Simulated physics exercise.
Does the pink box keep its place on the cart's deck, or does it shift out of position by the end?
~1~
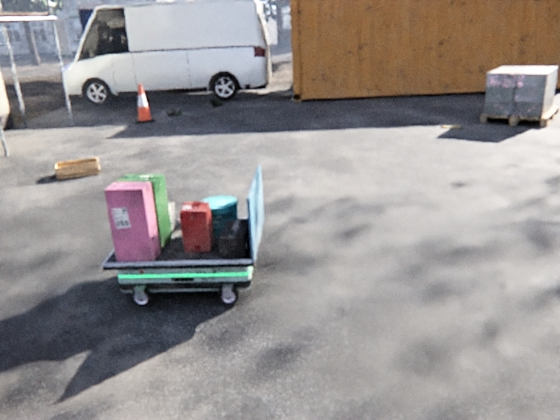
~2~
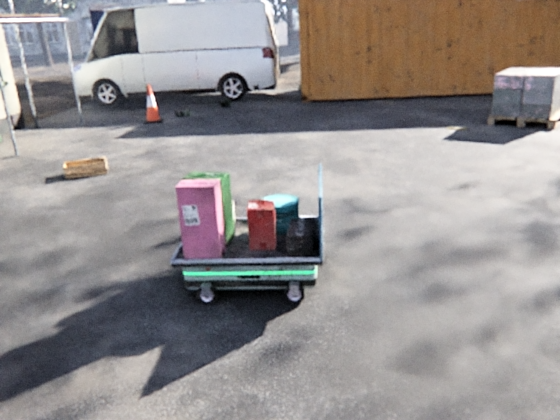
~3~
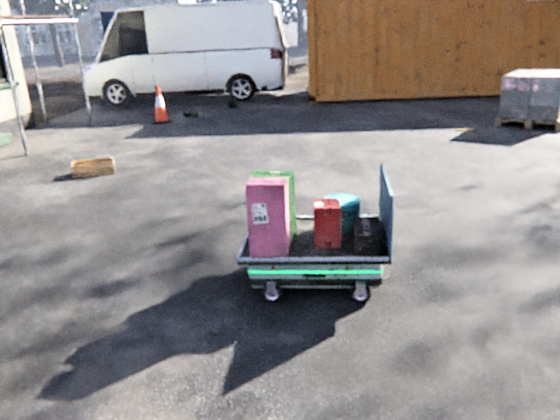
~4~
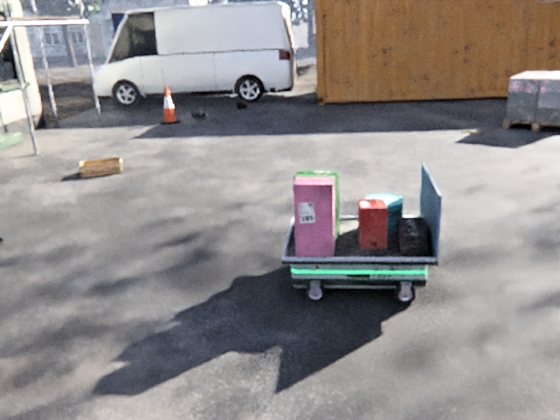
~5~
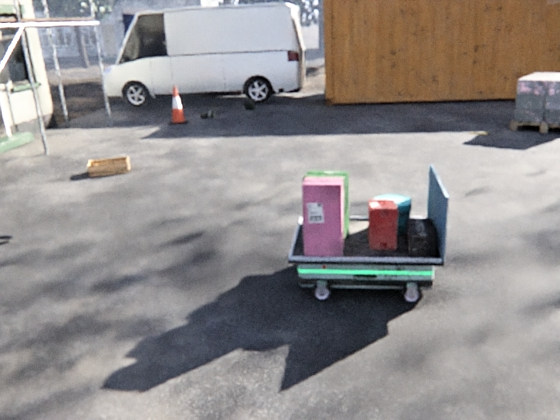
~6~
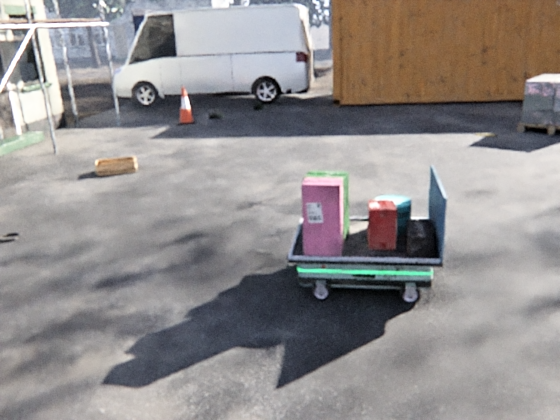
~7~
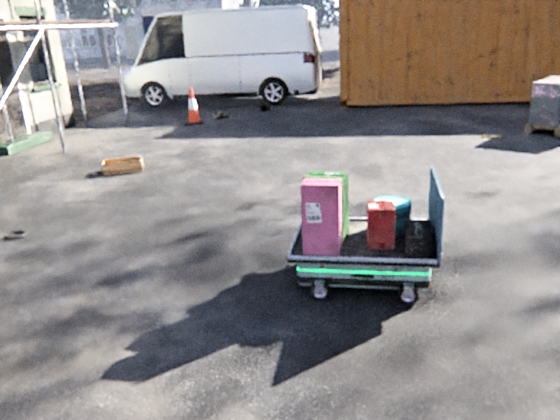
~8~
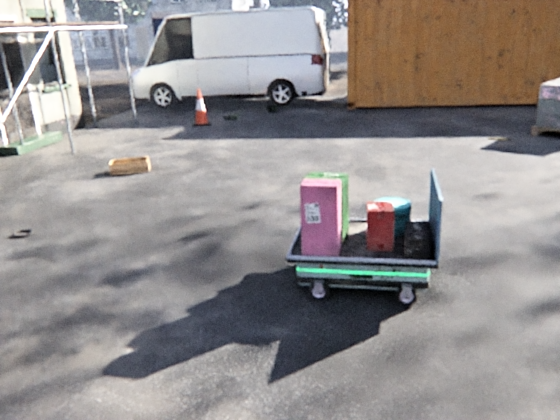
The pink box keeps its place, still standing upright at the left end of the deck once the cart has stopped.
